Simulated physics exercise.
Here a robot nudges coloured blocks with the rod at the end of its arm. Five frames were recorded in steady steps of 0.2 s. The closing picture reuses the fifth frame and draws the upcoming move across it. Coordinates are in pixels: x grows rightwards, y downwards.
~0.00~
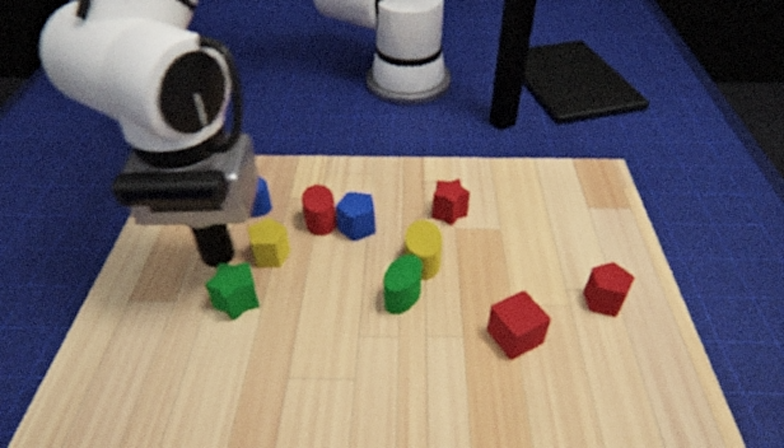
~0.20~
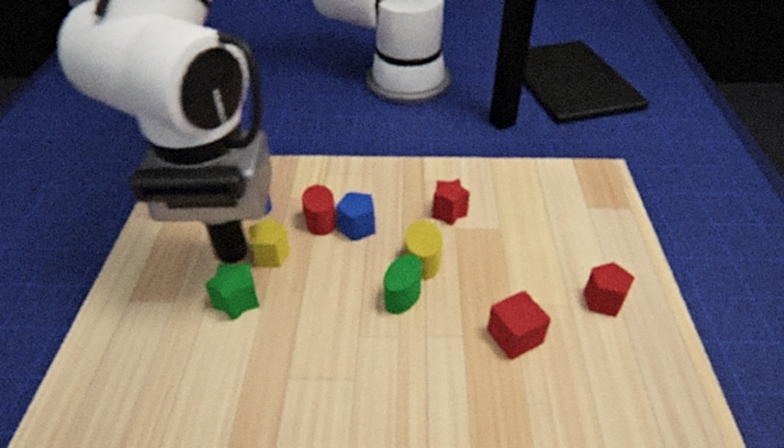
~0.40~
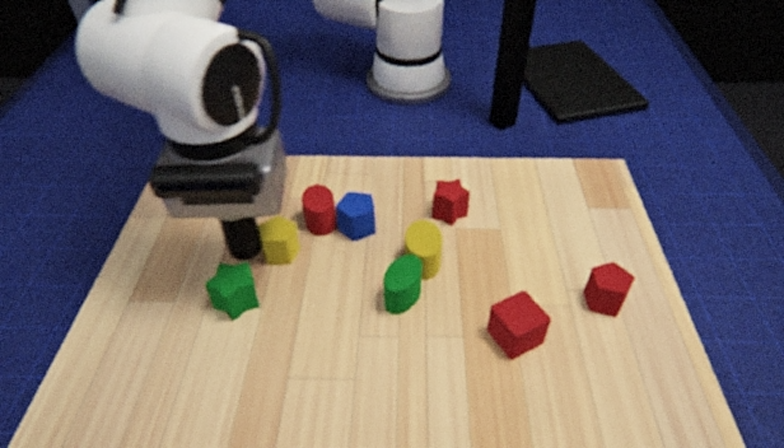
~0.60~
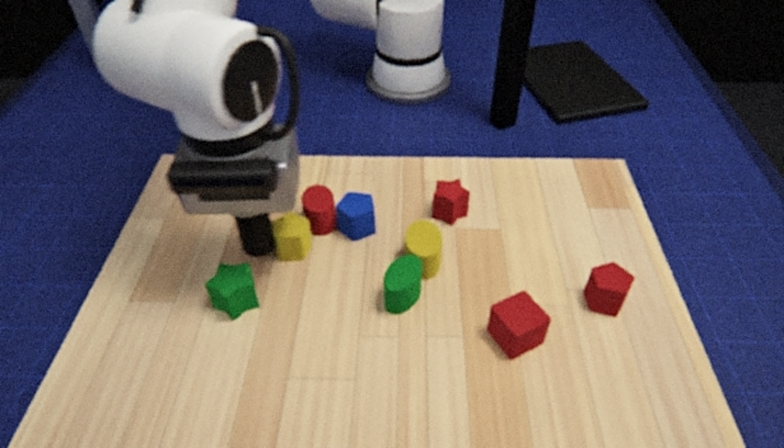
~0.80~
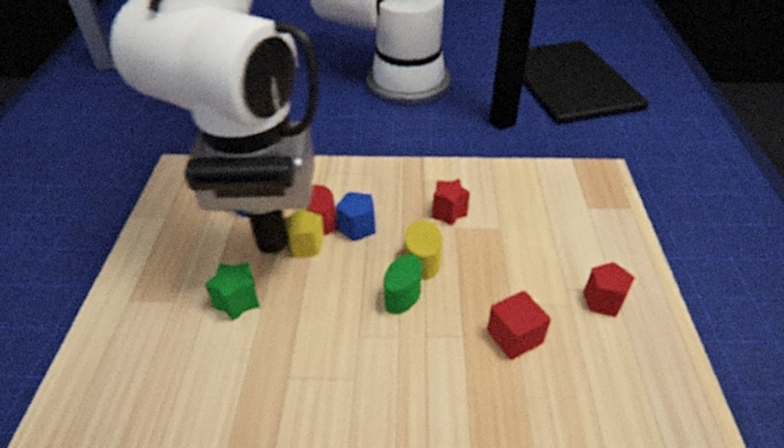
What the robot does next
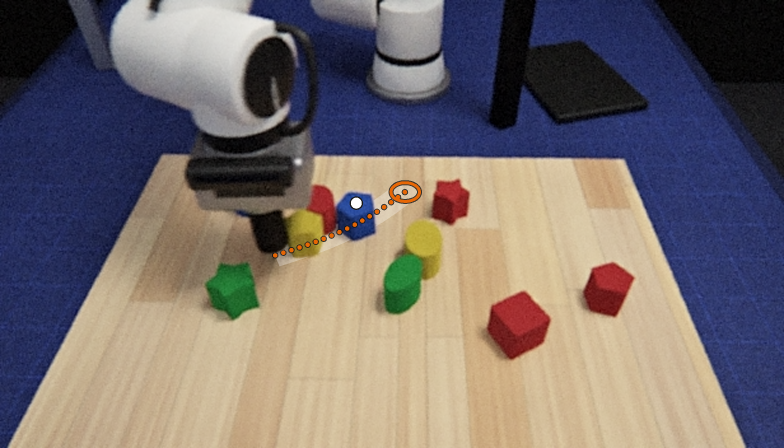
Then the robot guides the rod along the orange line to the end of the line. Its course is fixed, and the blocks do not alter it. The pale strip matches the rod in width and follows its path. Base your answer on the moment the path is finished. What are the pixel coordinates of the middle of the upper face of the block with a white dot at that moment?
Expect it around (462, 177).
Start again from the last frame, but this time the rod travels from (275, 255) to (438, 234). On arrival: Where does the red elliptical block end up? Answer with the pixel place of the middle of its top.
The top centre is at (329, 187).
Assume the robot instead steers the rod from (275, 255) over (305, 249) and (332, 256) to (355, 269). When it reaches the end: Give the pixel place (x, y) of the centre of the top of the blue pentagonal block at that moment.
That would be at about pixel (373, 196).
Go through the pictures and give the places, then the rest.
Rod's lower end (219, 256); yellow pentagonal block (266, 231); red elliptical block (318, 197); blue pentagonal block (356, 203); red star-shaped block (451, 189), in the first frame.
Rod (233, 253); blocks still, in the second frame.
Rod (246, 249); yellow pentagonal block (276, 229), in the third frame.
Rod (259, 246); yellow pentagonal block (289, 225), in the fourth frame.
Rod (272, 243); yellow pentagonal block (302, 221); red elliptical block (318, 197); blue pentagonal block (356, 203); red star-shaped block (451, 189), in the fifth frame.
Drawn move, from (275, 255) through (349, 228) to (405, 192); the dot is on the blue pentagonal block.
The first path, step by step. One third of the way, rod (325, 225); yellow pentagonal block (352, 201), turned 20° anticlockwise; red elliptical block (335, 180), turned 65° anticlockwise; blue pentagonal block (384, 194), turned 35° clockwise.
Two thirds of the way, rod (370, 204); yellow pentagonal block (397, 183); red elliptical block (335, 180), turned 65° anticlockwise; blue pentagonal block (429, 183), turned 50° clockwise; red star-shaped block (461, 189), turned 10° clockwise.
At the end, rod (405, 179); yellow pentagonal block (436, 165), turned 30° clockwise; red elliptical block (335, 180), turned 65° anticlockwise; blue pentagonal block (462, 177), turned 85° clockwise; red star-shaped block (485, 193), turned 45° clockwise.
